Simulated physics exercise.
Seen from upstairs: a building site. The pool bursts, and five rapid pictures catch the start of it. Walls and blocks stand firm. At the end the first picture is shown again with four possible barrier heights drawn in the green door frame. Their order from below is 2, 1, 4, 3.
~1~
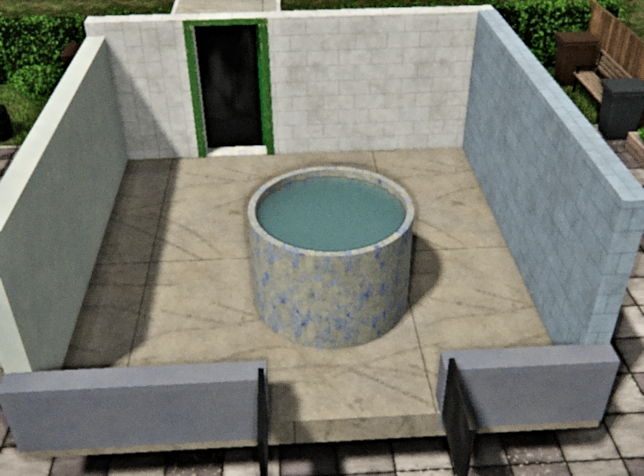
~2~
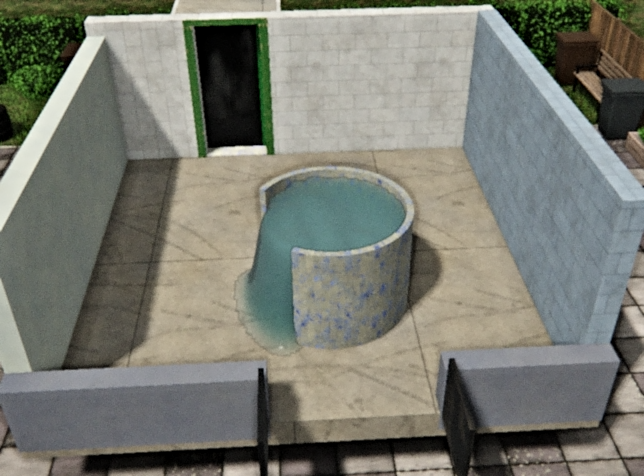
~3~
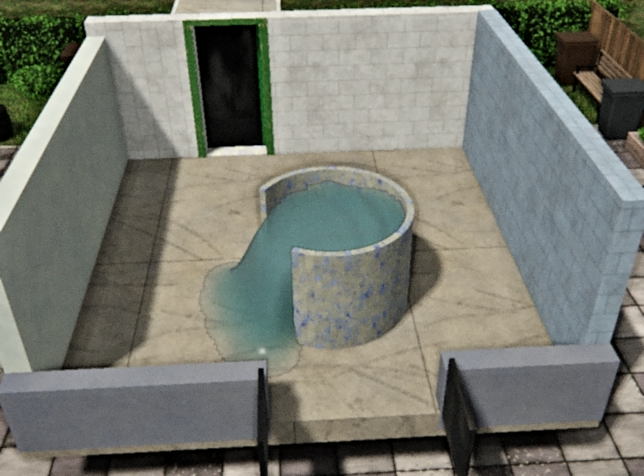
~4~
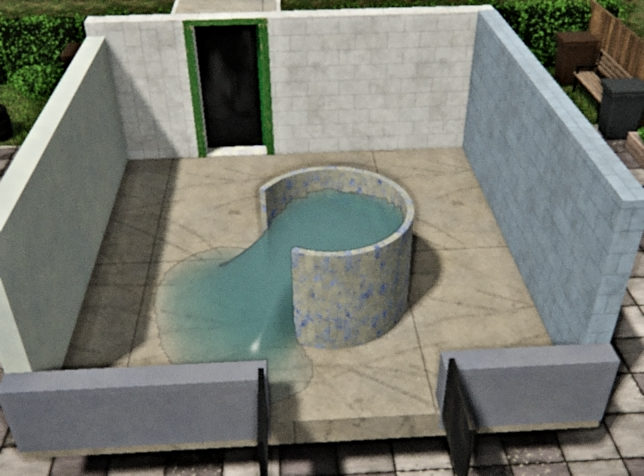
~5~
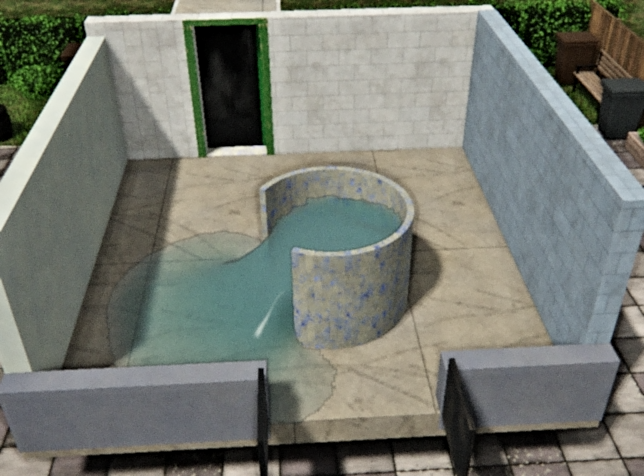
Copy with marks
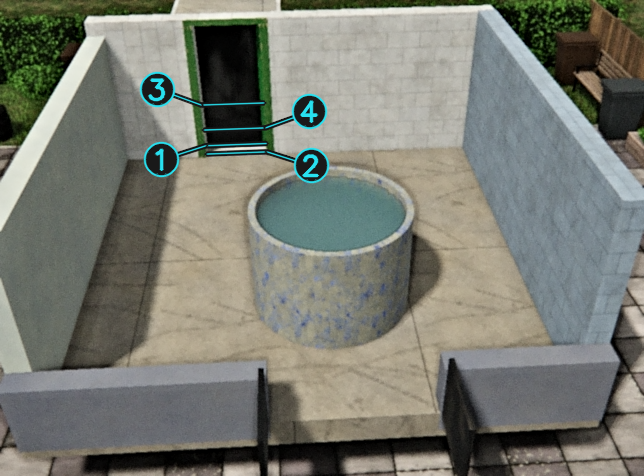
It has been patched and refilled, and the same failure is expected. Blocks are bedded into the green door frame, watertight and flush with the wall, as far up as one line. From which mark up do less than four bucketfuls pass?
Choose 1.
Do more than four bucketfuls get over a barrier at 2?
Yes.
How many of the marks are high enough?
Three of the four.
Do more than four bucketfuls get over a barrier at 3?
No, not at all.
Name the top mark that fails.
2.
On the marked copy, 1 at (236, 144); 2 at (237, 152); 3 at (232, 104); 4 at (234, 128); from the bottom up 2, 1, 4, 3.
With 1, a splash gets over, under a bucket.
With 2, some 15 bucketfuls get in.
With 3, nothing gets over.
With 4, nothing gets over.
